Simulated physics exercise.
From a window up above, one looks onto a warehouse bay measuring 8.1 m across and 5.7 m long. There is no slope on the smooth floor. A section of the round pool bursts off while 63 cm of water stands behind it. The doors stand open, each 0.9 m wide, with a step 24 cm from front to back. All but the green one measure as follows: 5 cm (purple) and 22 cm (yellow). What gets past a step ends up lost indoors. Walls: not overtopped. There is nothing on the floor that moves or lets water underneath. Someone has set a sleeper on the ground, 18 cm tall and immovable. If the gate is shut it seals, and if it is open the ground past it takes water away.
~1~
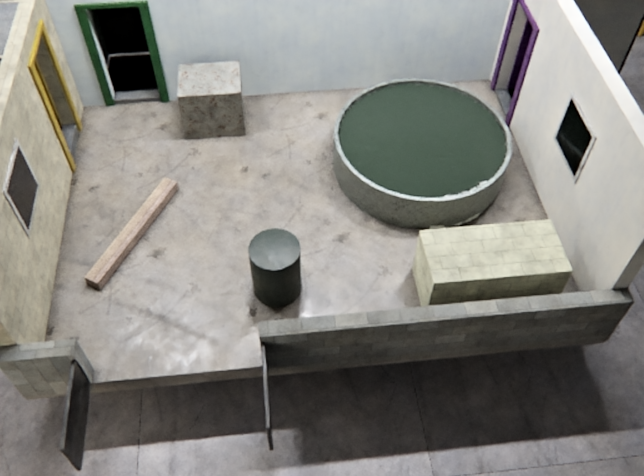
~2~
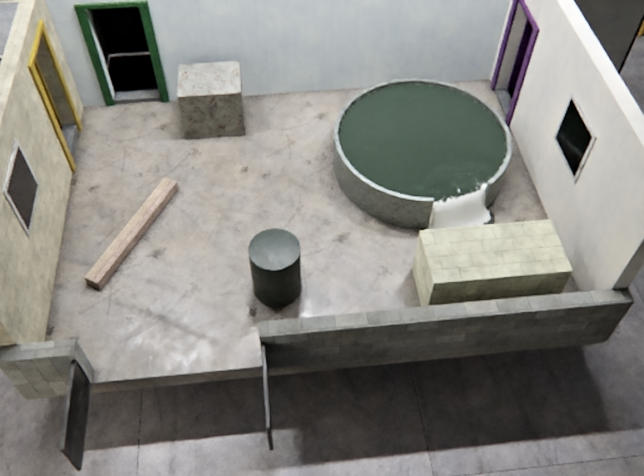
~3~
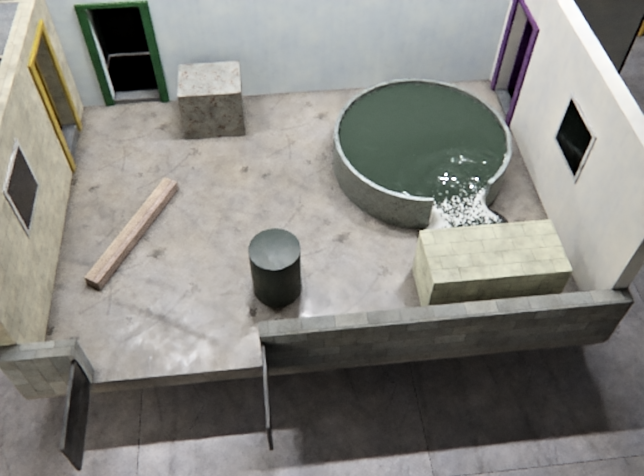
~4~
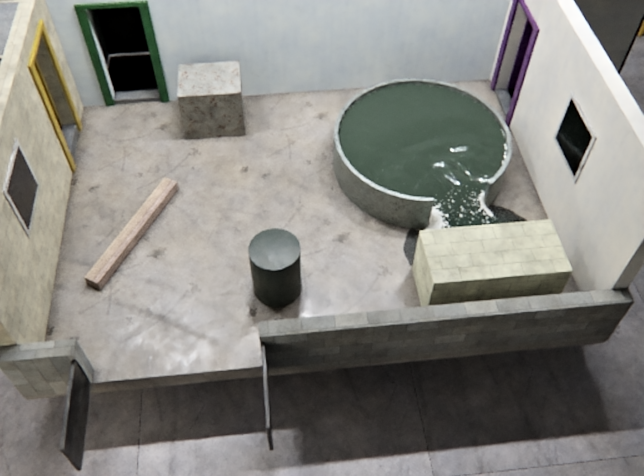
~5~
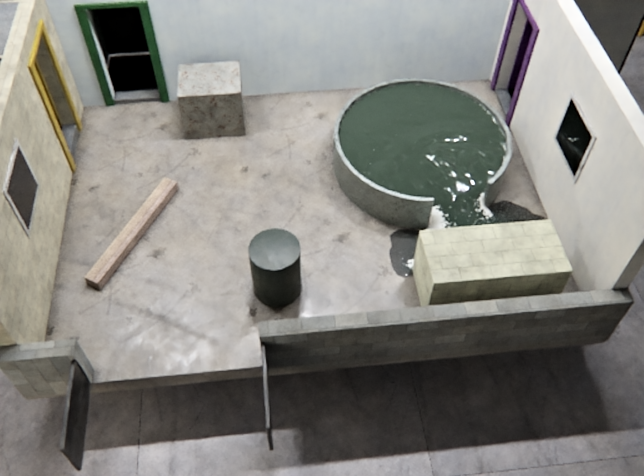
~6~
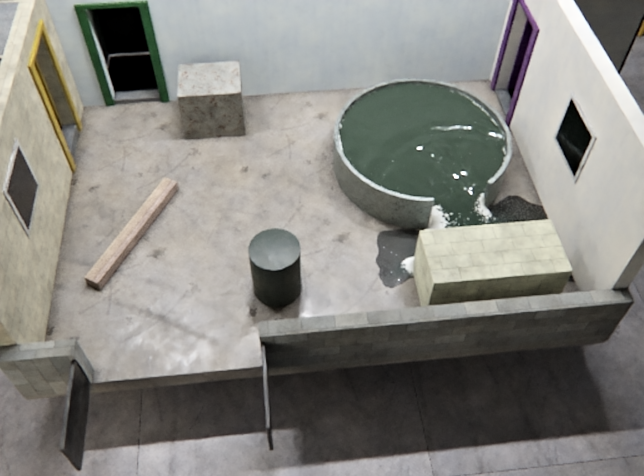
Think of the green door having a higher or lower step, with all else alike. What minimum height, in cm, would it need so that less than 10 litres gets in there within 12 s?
About 8 cm.
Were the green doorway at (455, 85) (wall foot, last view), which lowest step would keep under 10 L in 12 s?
Roughly 21 cm.
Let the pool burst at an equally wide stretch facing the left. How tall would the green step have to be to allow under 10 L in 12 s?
In that case you'd want it roughly 12.5 cm high.
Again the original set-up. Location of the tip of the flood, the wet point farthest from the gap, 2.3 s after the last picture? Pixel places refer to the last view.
The farthest wet point is roughly at (138, 262) in the last view.
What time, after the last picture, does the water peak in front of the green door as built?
That happens close to 9.0 s on the clock.
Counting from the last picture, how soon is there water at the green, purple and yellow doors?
Green: 4.0 s; purple: 1.4 s; yellow: 4.0 s.
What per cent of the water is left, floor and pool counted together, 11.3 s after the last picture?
I'd say near 88 per cent is still there.
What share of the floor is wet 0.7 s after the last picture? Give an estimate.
15 %.
Then, 0.7 s after the last picture water covers 15 % of the floor, deepest (52 cm) near (466, 261); it has not reached the green door.
Then, 2.3 s after the last picture water covers 45 % of the floor, deepest (42 cm) near (550, 245); it has not reached the green door.
Then, 11.3 s after the last picture water covers 95 % of the floor, deepest (15 cm) near (550, 245); 10 cm at the green door, 2 litres in over its 10 cm step.
At the green door as built, the water peaked near 11 cm, 8.9 s after the last picture.
With a step of 6.5 cm, 27 litres would have come in within the 12 s; with 9 cm, 5 litres. So under 10 litres takes about 8 cm.
